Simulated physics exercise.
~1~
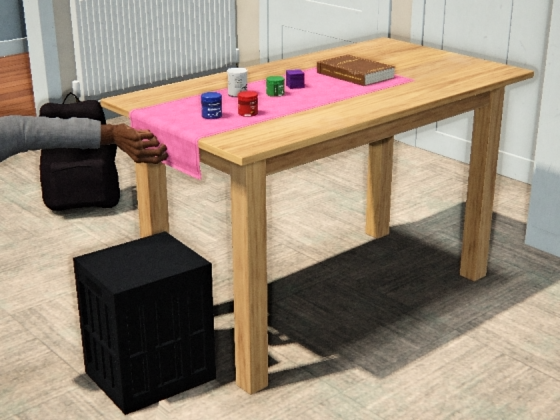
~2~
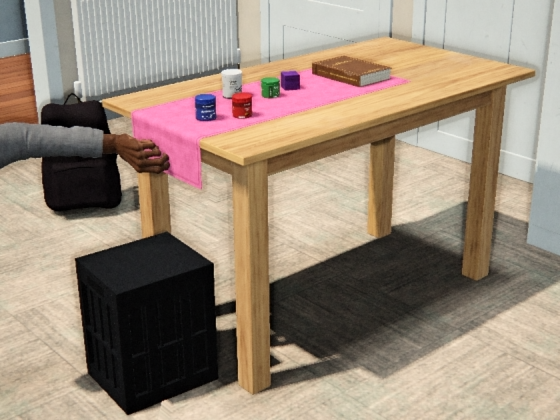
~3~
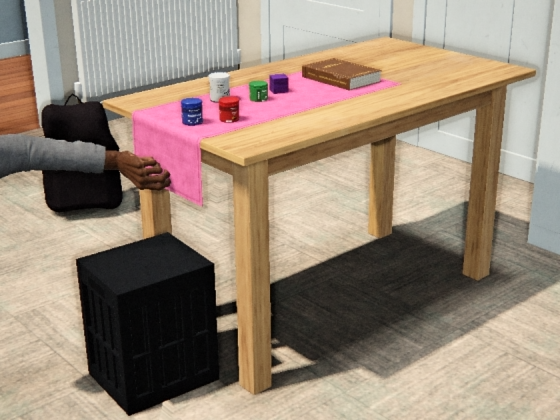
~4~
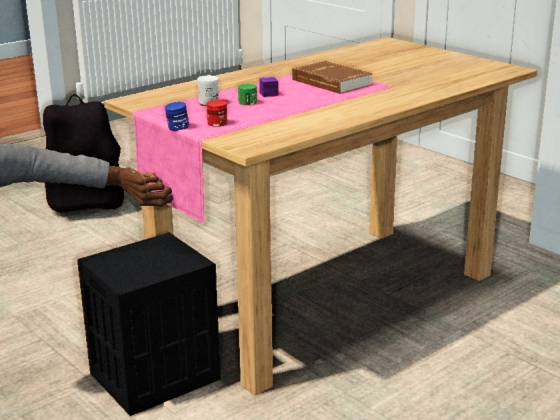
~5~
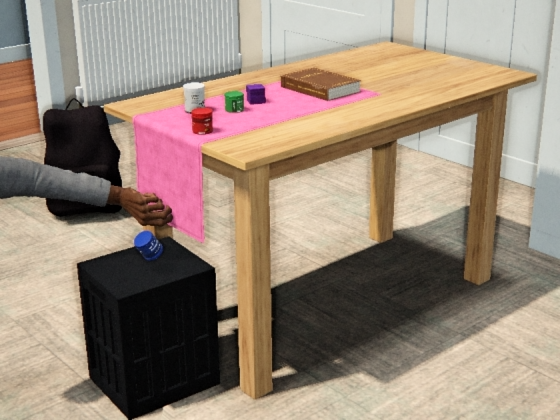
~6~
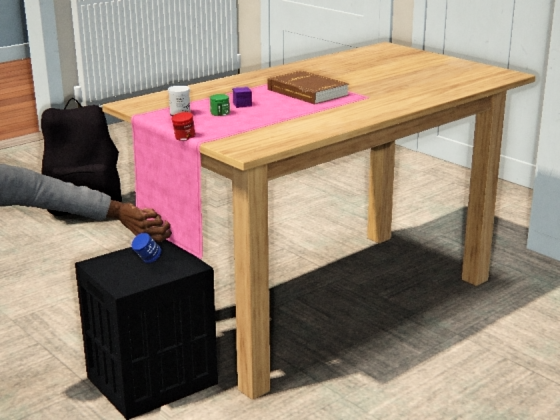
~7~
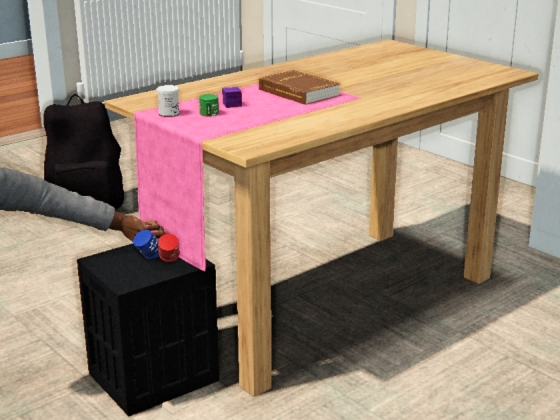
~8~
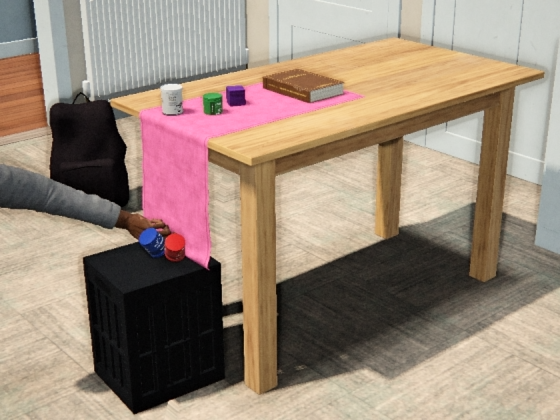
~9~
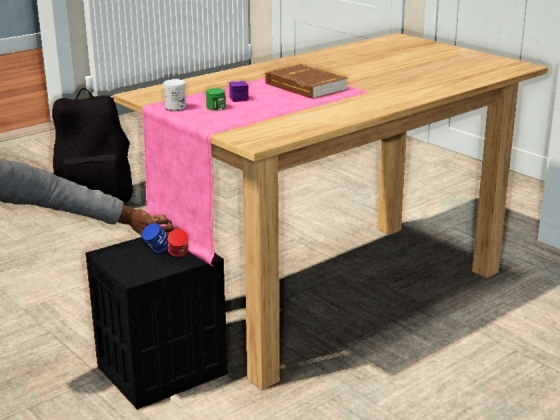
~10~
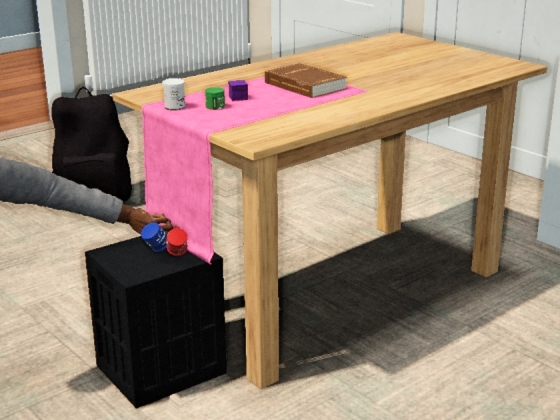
A hand slowly pulled a pink table runner down over the left end of a wooden table, dropping first the blue pot and then the red one onto a black crate, while the white can, green and purple pots and book stayed on top.
